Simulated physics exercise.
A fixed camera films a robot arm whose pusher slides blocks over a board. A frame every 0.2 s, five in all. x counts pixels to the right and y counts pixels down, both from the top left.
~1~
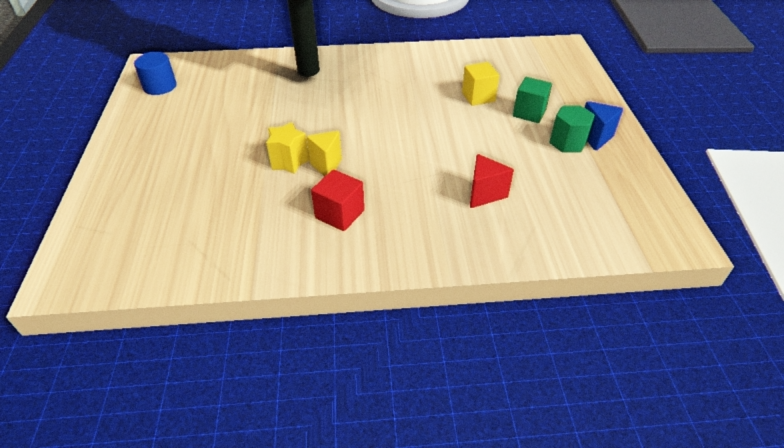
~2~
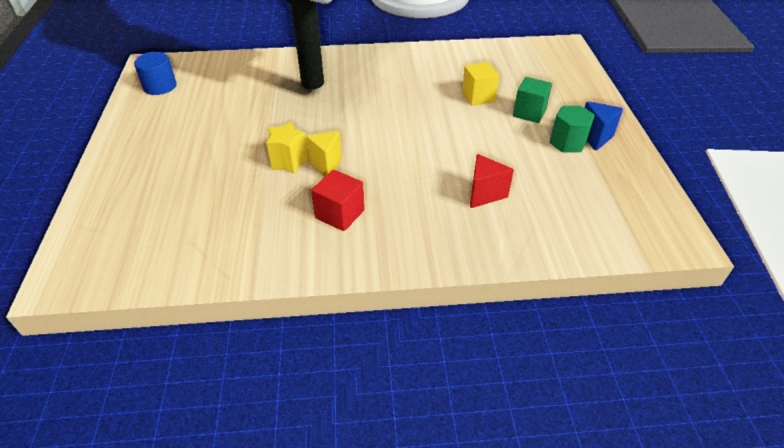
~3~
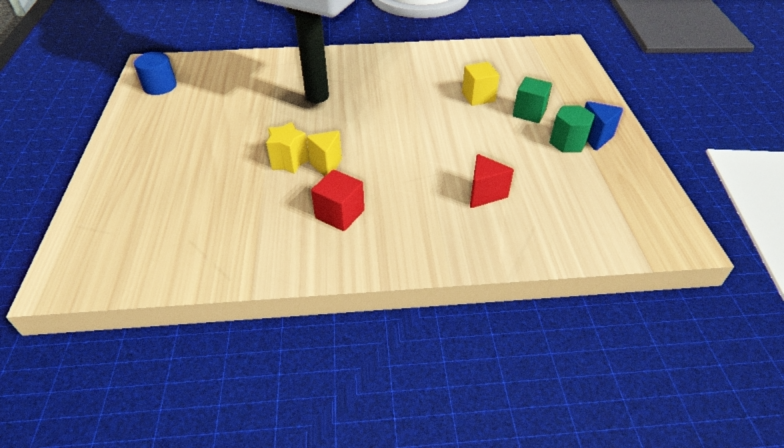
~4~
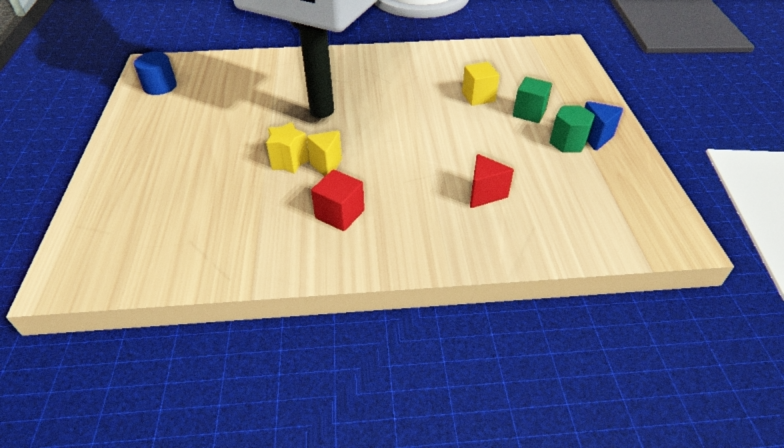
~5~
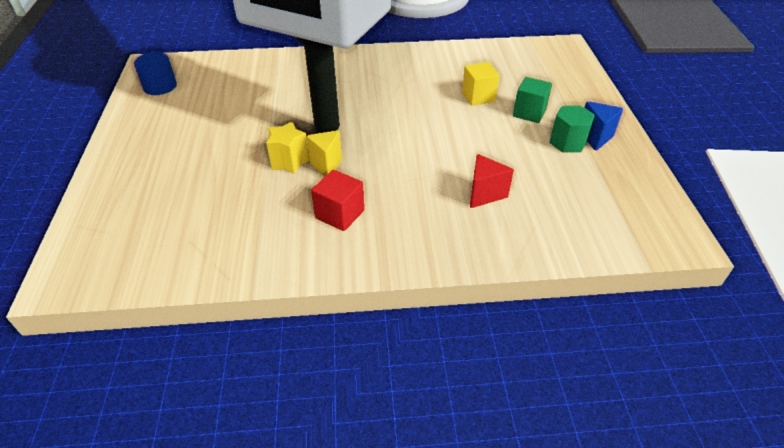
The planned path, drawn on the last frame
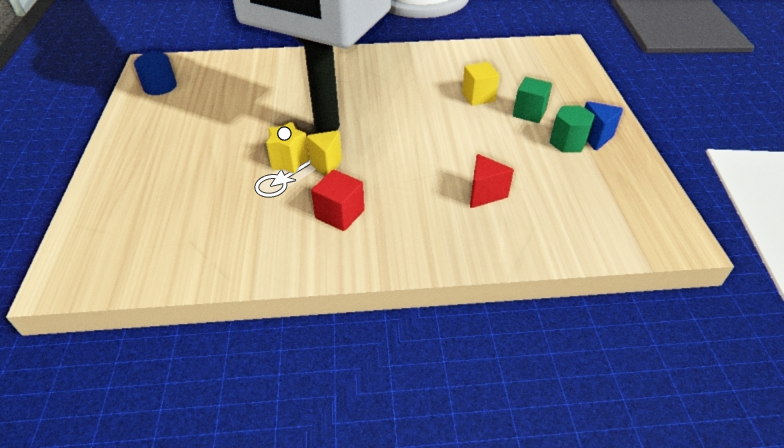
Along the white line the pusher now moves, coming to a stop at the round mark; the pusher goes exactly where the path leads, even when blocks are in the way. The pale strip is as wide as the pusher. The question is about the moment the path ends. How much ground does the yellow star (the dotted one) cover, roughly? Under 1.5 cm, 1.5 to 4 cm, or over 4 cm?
Verdict: From 1.5 to 4 cm.
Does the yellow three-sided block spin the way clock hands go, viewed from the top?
No, that is not how it ends up.
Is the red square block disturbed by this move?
The red square block is left alone.
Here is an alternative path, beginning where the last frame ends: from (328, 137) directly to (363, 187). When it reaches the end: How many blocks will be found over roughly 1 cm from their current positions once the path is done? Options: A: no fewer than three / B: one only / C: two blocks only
Letter B.
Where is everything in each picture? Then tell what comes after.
In the first frame, lower end of the pusher (309, 71), tops of blocks, yellow star (284, 134), yellow three-sided block (324, 139), red square block (337, 185).
In the second frame, pusher (313, 84), blocks as before.
In the third frame, pusher (317, 97), blocks as before.
In the fourth frame, pusher (322, 111), blocks as before.
In the fifth frame, pusher (327, 127), yellow star (284, 134), yellow three-sided block (324, 139), red square block (337, 185).
The drawn path runs from (328, 137) via (318, 155) and (296, 170), ending at (271, 186); the dot is on the yellow star.
On the path given first. Halfway along, pusher (306, 153); yellow star (275, 137), turned 35° clockwise; yellow three-sided block (323, 145), turned 30° anticlockwise.
At the end, pusher (269, 176); yellow star (252, 142), turned 90° clockwise; yellow three-sided block (323, 145), turned 30° anticlockwise; red square block not moved.
